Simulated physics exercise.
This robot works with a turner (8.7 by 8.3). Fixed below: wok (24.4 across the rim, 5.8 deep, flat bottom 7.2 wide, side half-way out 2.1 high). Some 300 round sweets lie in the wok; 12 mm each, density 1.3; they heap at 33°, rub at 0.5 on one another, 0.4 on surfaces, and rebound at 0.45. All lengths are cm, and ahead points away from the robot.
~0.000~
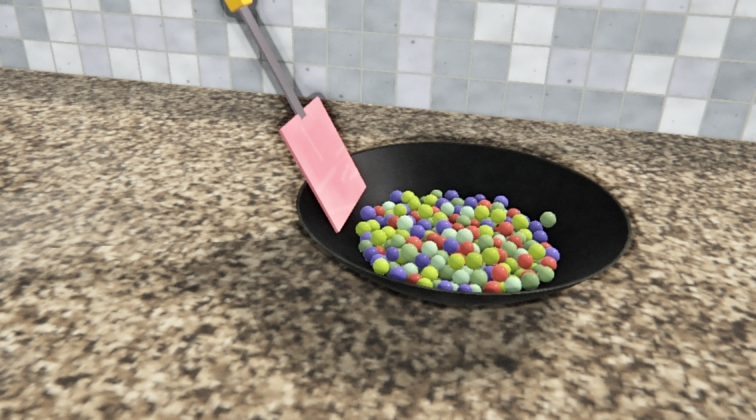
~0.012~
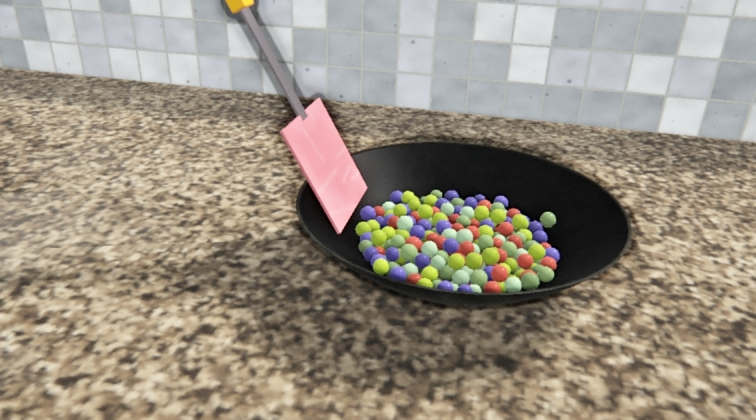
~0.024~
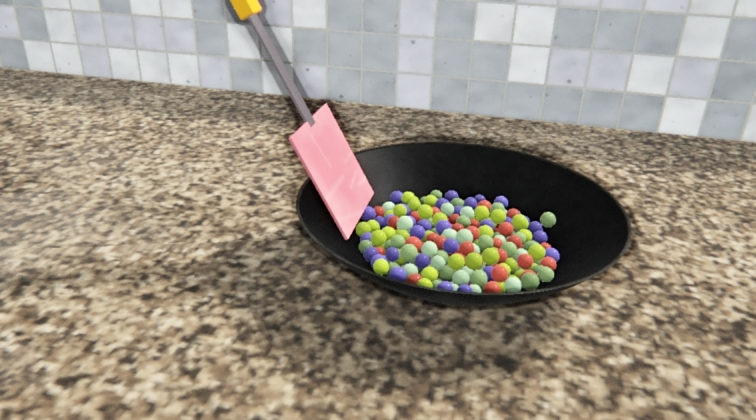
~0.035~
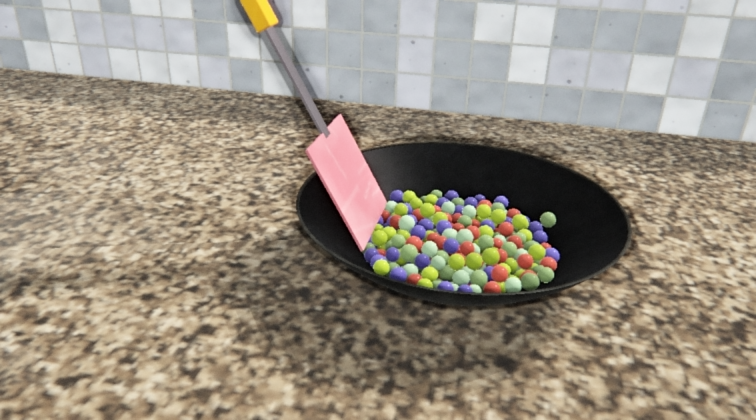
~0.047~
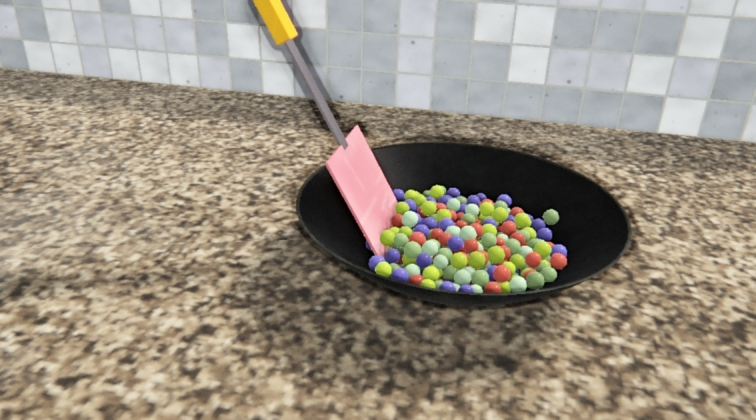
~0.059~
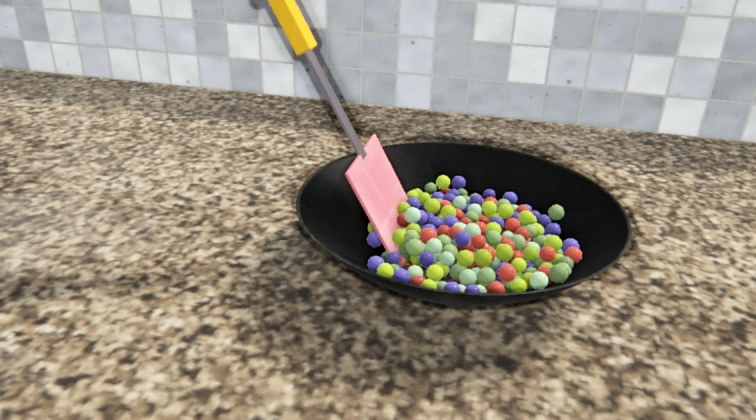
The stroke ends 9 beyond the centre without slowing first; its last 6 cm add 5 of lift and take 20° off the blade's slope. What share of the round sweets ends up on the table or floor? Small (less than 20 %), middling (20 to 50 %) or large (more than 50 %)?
On the table or floor the share is large, more than 50 %.
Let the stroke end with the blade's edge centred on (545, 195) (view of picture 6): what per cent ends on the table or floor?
Some 40 per cent.
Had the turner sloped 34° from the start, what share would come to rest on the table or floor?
In that case some 55 per cent.
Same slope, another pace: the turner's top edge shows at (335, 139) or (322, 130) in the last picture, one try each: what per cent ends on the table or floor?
About 45 and 30 per cent.
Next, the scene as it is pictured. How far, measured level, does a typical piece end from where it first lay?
About 28 cm.
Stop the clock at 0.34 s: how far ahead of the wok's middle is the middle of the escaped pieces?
Some 28 cm.
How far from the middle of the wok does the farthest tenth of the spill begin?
Roughly 90 cm.
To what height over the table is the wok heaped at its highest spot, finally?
Some 4.5 cm.
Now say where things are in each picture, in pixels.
The first picture shows turner top edge at (300, 112), sloping 61°; upper third of the load around (456, 233), from x 365 to 550, top at y 195; 305 in the wok.
The second picture shows turner top edge at (301, 114), sloping 61°; upper third of the load around (456, 233), from x 365 to 550, top at y 195.
The third picture shows turner top edge at (309, 120), sloping 61°; upper third of the load around (456, 233), from x 365 to 550, top at y 195.
The fourth picture shows turner top edge at (324, 131), sloping 61°; upper third of the load around (456, 233), from x 370 to 550, top at y 195.
The fifth picture shows turner top edge at (342, 143), sloping 61°; upper third of the load around (461, 233), from x 370 to 560, top at y 190.
The sixth picture shows turner top edge at (361, 152), sloping 61°; upper third of the load around (467, 232), from x 375 to 575, top at y 180; 305 in the wok.
After 0.09 s, sloping 61°, highest piece 7 above the table; 305 in the wok.
After 0.12 s, sloping 56°, highest piece 9 above the table; 297 in the wok, 8 on the blade or in flight.
After 0.34 s, sloping 41°, highest piece 25 above the table; 118 in the wok, 66 on the table or floor, 121 on the blade or in flight.
After 1.39 s, sloping 41°, highest piece 4 above the table; 188 on the table or floor, 117 in the wok.
At rest, 188 on the table or floor, 117 in the wok. That is 62 % on the table or floor.
